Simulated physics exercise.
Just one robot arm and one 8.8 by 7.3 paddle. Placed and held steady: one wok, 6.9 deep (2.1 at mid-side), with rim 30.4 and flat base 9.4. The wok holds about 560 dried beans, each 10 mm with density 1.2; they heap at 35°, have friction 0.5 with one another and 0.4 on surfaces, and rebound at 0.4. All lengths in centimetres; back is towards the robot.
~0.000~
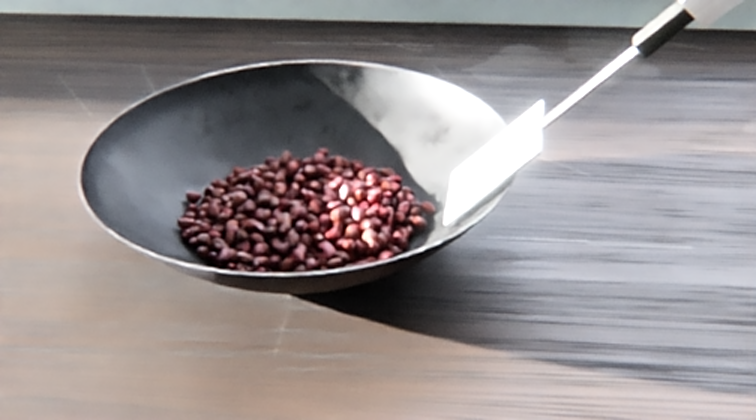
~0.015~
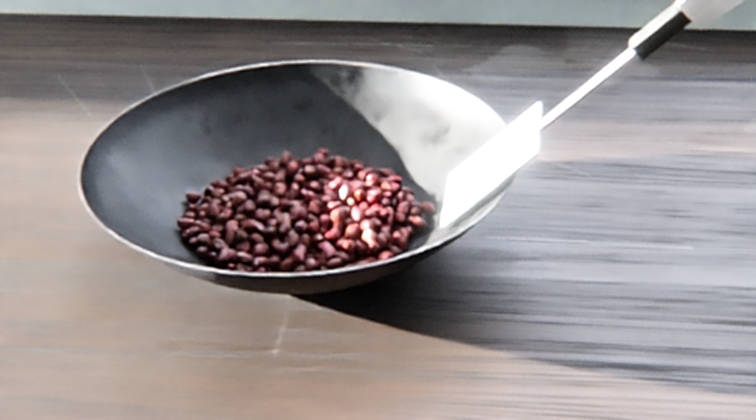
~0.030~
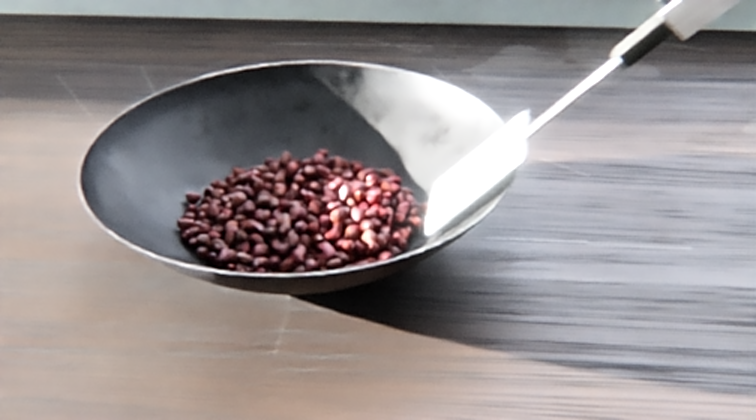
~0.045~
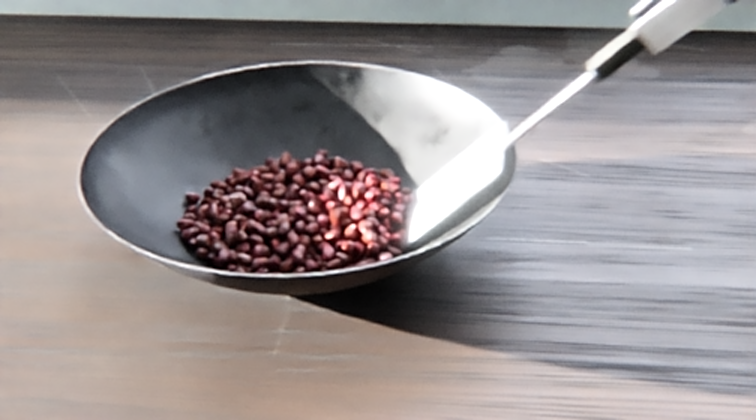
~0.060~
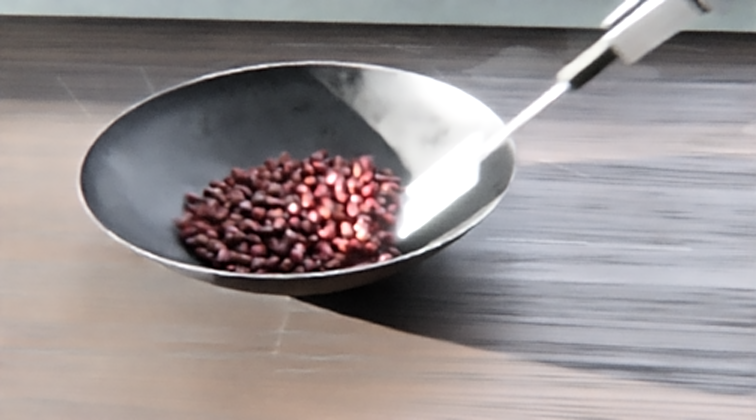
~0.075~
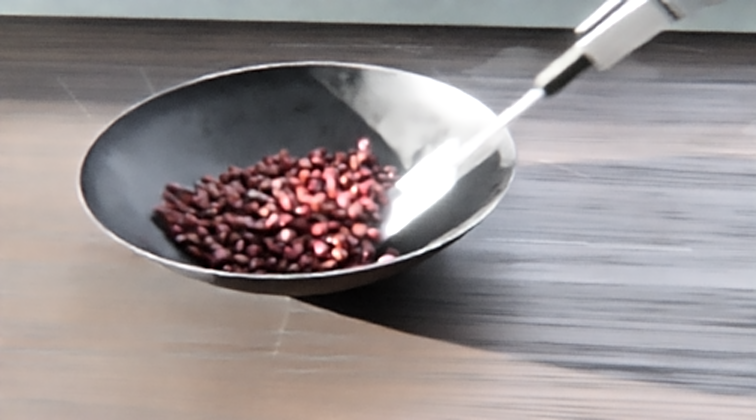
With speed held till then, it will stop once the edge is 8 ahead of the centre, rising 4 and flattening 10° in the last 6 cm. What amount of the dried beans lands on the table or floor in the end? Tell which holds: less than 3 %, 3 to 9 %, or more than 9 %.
What holds is more than 9 %.
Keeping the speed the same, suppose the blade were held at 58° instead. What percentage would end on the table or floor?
Near 15 %.
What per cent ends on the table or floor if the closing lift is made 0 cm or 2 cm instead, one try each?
First try around 10 percent, second try around 20 percent.
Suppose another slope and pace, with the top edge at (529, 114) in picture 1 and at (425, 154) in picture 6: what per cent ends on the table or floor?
Close to 20 in a hundred.
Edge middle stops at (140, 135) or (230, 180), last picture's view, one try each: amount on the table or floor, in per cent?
First try about 35 percent, second about 5 percent.
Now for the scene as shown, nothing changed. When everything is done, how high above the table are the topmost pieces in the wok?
Roughly 6.5 centimetres.
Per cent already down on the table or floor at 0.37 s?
5 per cent.
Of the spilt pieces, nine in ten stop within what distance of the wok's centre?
Seen from above, roughly 55 cm.
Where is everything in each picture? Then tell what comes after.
In the first picture, paddle top edge at (542, 125), sloping 44°; upper third of the load around (304, 210), from x 185 to 430, top at y 155; 561 in the wok.
In the second picture, paddle top edge at (539, 127), sloping 44°; upper third of the load around (304, 210), from x 185 to 425, top at y 155.
In the third picture, paddle top edge at (524, 136), sloping 44°; upper third of the load around (304, 211), from x 185 to 425, top at y 155.
In the fourth picture, paddle top edge at (500, 148), sloping 44°; upper third of the load around (304, 213), from x 185 to 420, top at y 155.
In the fifth picture, paddle top edge at (476, 157), sloping 44°; upper third of the load around (306, 207), from x 180 to 410, top at y 155.
In the sixth picture, paddle top edge at (452, 163), sloping 44°; upper third of the load around (292, 204), from x 160 to 405, top at y 145; 561 in the wok.
After 0.11 s, sloping 44°, highest piece 6 above the table; 561 in the wok.
After 0.15 s, sloping 41°, highest piece 7 above the table; 561 in the wok.
After 0.37 s, sloping 34°, highest piece 12 above the table; 464 in the wok, 17 on the table or floor, 80 on the blade or in flight.
After 1.42 s, sloping 34°, highest piece 6 above the table; 464 in the wok, 97 on the table or floor.
At rest, 464 in the wok, 97 on the table or floor. That is 17 % on the table or floor.
